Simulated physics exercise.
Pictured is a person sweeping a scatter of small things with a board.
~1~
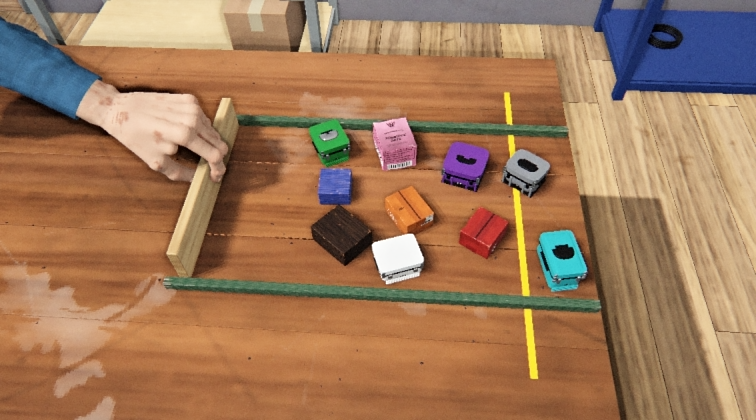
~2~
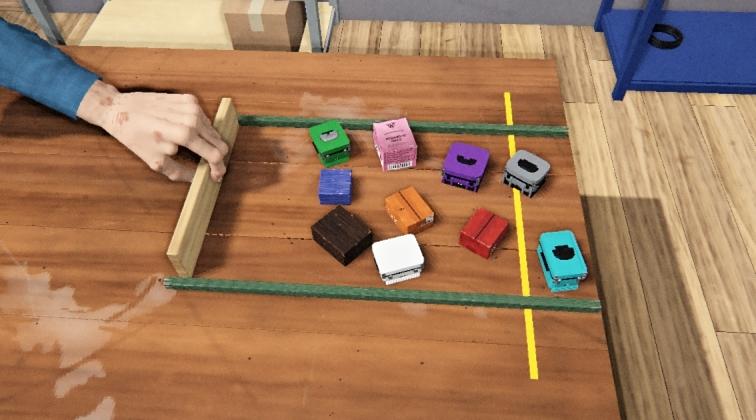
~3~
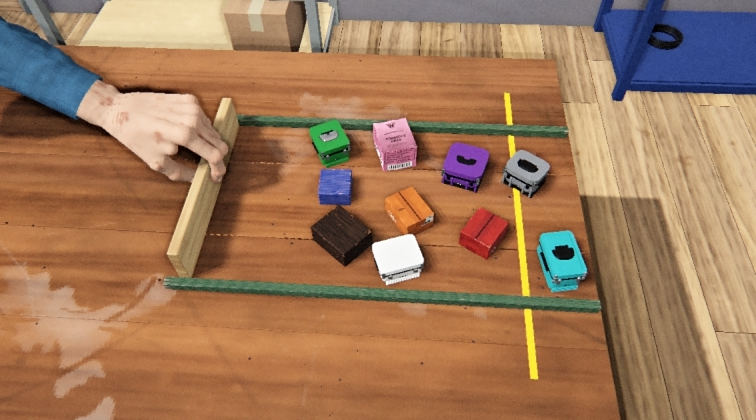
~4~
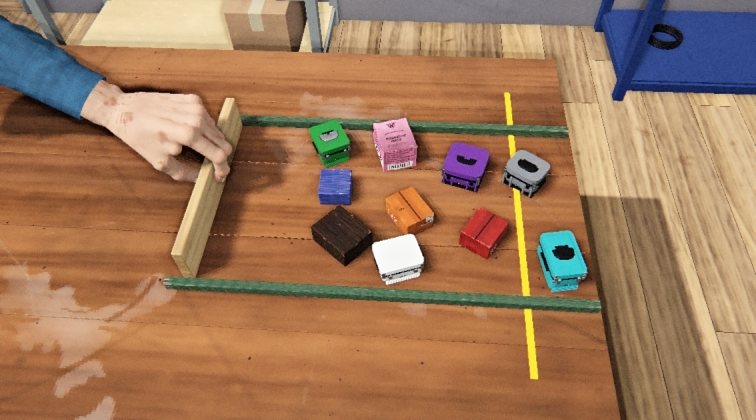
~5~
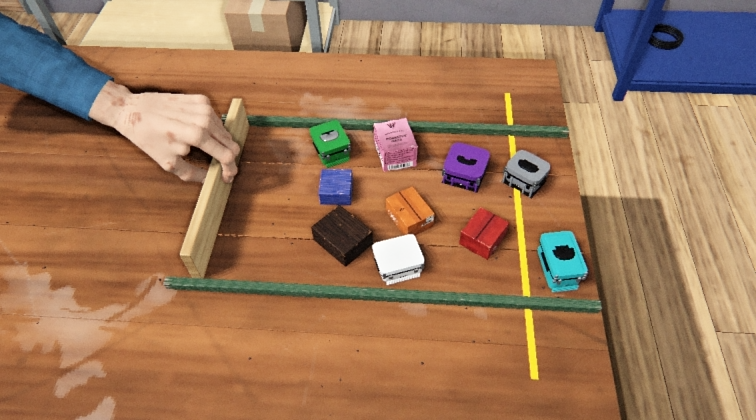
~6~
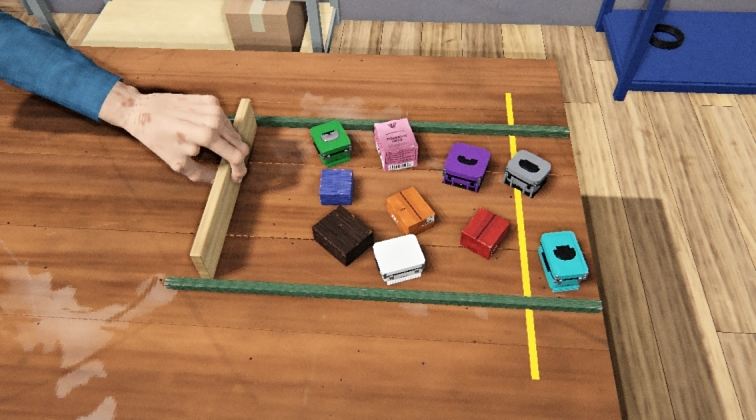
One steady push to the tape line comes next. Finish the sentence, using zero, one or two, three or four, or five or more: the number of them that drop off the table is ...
The number that drop off the table is three or four.
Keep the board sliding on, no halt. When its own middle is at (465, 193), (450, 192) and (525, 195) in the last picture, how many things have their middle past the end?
That makes 1, 0, 5.
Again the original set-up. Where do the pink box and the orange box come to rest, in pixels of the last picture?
Around (566, 151), then around (571, 220).
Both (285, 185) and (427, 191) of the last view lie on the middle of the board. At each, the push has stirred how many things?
First 0, after that 9.
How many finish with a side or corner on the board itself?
At rest, 3 are in contact.
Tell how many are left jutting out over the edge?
Result: 3.
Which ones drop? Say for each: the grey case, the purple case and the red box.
Here's how it plays out: The grey case ends up off, the purple case ends up off and the red box ends up off.
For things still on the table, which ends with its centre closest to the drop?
That'd be the white case, foremost of the lot.
Soon after, none off yet; turquoise case at rest near (561, 261); grey case at rest near (527, 174); red box at rest near (485, 233).
Then, none off yet; turquoise case at rest near (561, 261); grey case moved about its own width near (558, 178); red box moved about its own width near (511, 237).
At rest, the number that fall off is three or four; fallen, purple case, red box, grey case and turquoise case.
